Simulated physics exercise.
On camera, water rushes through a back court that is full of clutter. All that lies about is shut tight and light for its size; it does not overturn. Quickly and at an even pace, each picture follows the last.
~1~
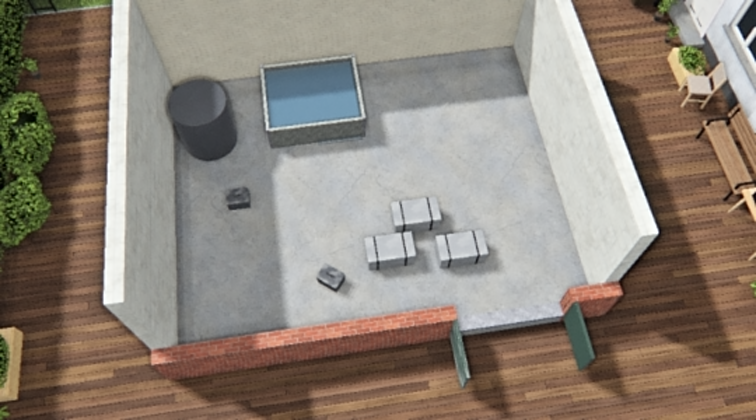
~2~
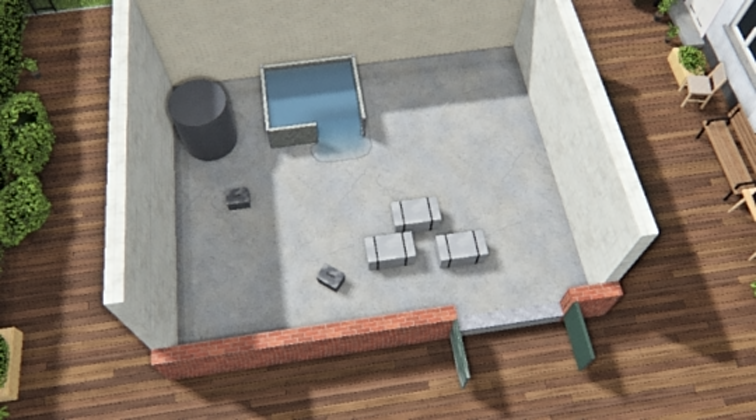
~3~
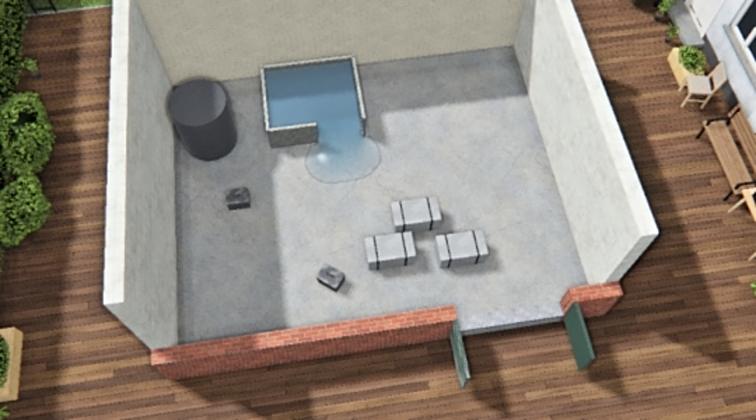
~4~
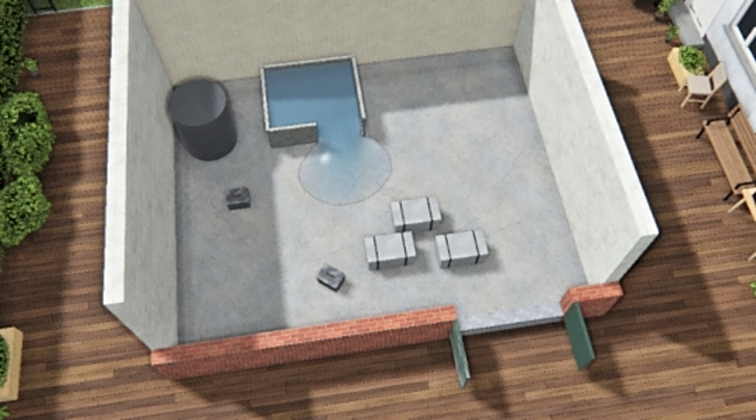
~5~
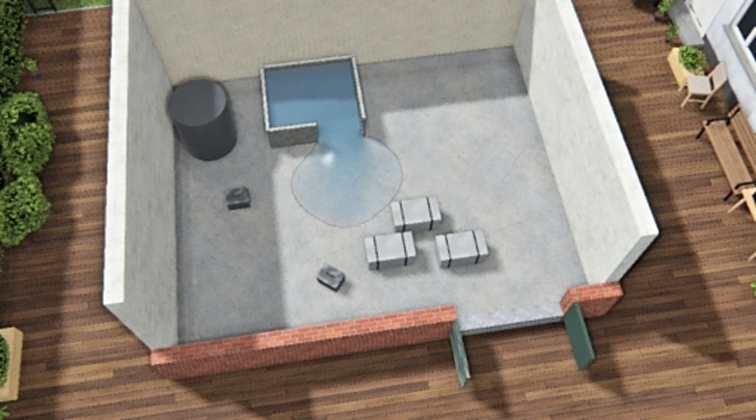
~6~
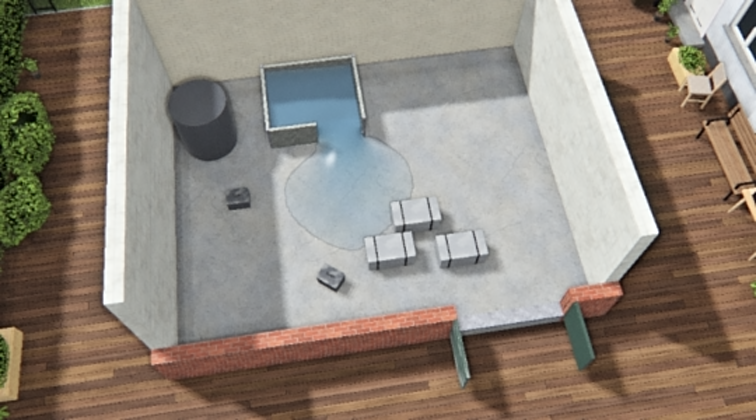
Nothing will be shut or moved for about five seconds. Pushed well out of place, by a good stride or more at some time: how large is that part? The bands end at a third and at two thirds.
Two thirds or higher.
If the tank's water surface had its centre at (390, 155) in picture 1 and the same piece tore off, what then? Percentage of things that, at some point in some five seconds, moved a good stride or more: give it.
Roughly 80 per cent.
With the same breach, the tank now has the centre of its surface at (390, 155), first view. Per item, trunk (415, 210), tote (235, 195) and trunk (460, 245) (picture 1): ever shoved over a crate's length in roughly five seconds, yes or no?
Lab note - in sequence: Displaced that much; less than that; displaced that much.
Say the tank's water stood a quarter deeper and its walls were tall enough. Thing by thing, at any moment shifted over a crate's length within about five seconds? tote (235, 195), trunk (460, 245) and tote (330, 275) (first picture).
Per item, in order: Missed the mark; cleared the mark; cleared the mark.
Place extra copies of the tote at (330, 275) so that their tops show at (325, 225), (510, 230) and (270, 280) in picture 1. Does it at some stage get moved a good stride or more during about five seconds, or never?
First driven off; second driven off; third driven off.
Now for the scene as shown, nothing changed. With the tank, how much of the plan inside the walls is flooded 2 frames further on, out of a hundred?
Estimate: Near 25 %.
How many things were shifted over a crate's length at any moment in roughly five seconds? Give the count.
By my count, 4.
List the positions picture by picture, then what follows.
The first frame shows a tote at (237, 196), on the bottom; a tote at (331, 275) rests on the ground; 0 of 5 have shifted.
The second frame shows a tote at (237, 196) rests on the ground; a tote at (331, 275) rests on the ground; 0 of 5 have shifted.
The third frame shows a tote at (237, 196) rests on the ground; a tote at (331, 275), on the bottom; 0 of 5 have shifted.
The fourth frame shows a tote at (237, 196), on the bottom; a tote at (331, 275) rests on the ground; 0 of 5 have shifted.
The fifth frame shows a tote at (237, 196), on the bottom; a tote at (331, 275) rests on the ground; 0 of 5 have shifted.
The sixth frame shows a tote at (237, 196) rests on the ground; a tote at (331, 275) rests on the ground; 0 of 5 have shifted.
A moment on, 0 of 5 are well off their spots; 0 afloat.
Next, 4 of 5 are well off their spots; 3 afloat.
Later, 4 of 5 are well off their spots; 2 afloat.
In the end, 4 of 5 are well off their spots, and 4 have been at some point; 1 afloat.
